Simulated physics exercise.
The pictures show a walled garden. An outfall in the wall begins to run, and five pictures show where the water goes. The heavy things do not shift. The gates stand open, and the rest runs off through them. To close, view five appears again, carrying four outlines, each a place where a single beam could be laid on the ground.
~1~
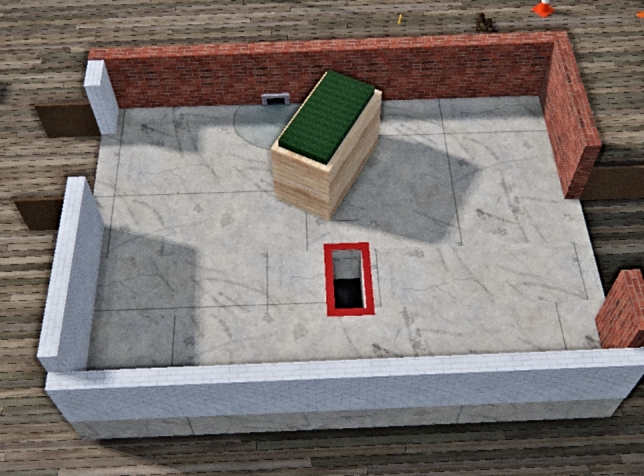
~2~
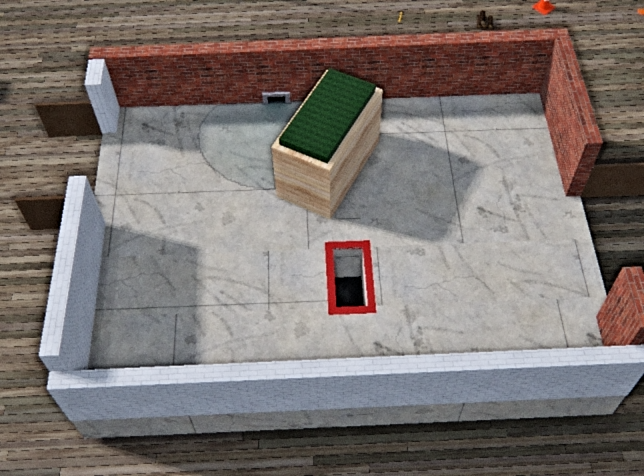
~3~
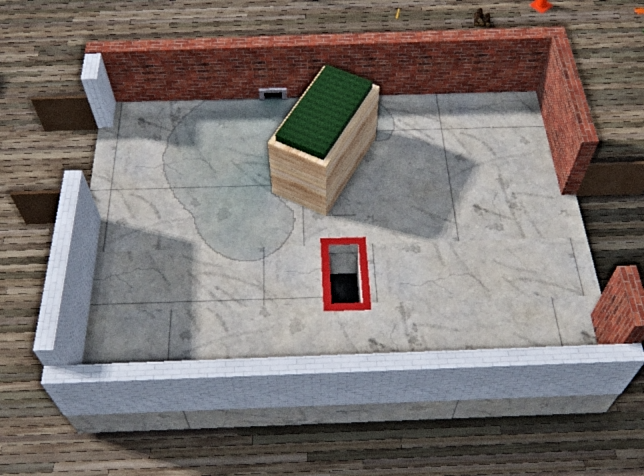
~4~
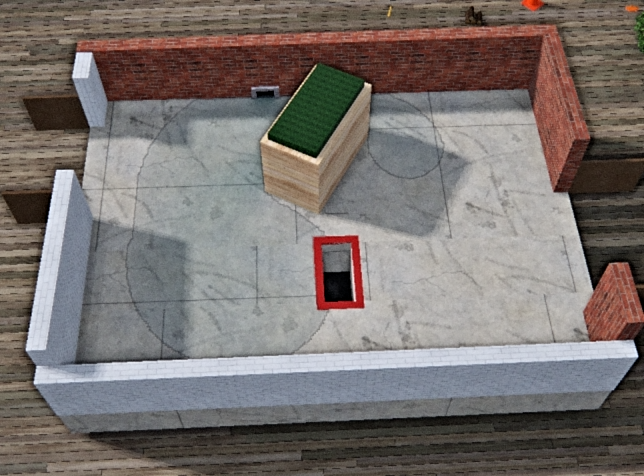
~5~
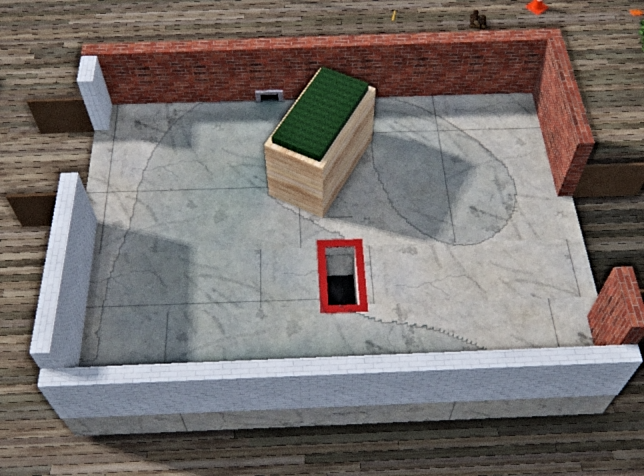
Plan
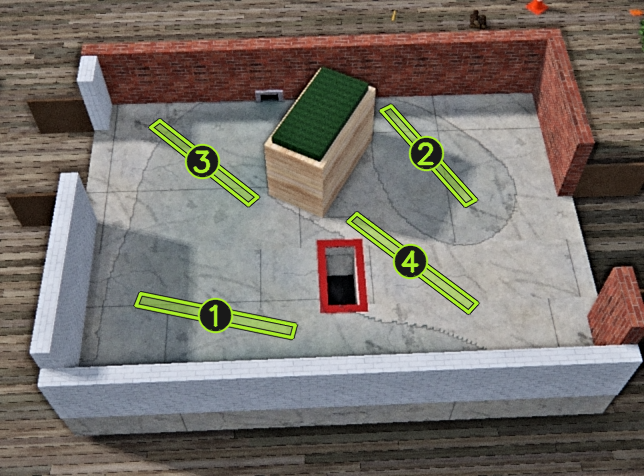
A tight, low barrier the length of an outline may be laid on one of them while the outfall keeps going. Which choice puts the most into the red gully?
Place 1 does it best.
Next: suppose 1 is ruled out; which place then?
That would be 3.
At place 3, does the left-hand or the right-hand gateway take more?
More leaves on the right.
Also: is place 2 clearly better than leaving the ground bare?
No, it changes little.
In lime, 1 from (138, 299) to (293, 331); 2 from (386, 108) to (470, 202); 3 from (155, 124) to (253, 200); 4 from (352, 217) to (472, 307).
Choosing 1, about 35 % of the stream goes into the red gully, about 61 % out by the gates.
Choosing 2, about 11 % of the stream goes into the red gully, about 86 % out by the gates.
Choosing 3, about 18 % of the stream goes into the red gully, about 71 % out by the gates.
Choosing 4, about 11 % of the stream goes into the red gully, about 87 % out by the gates.
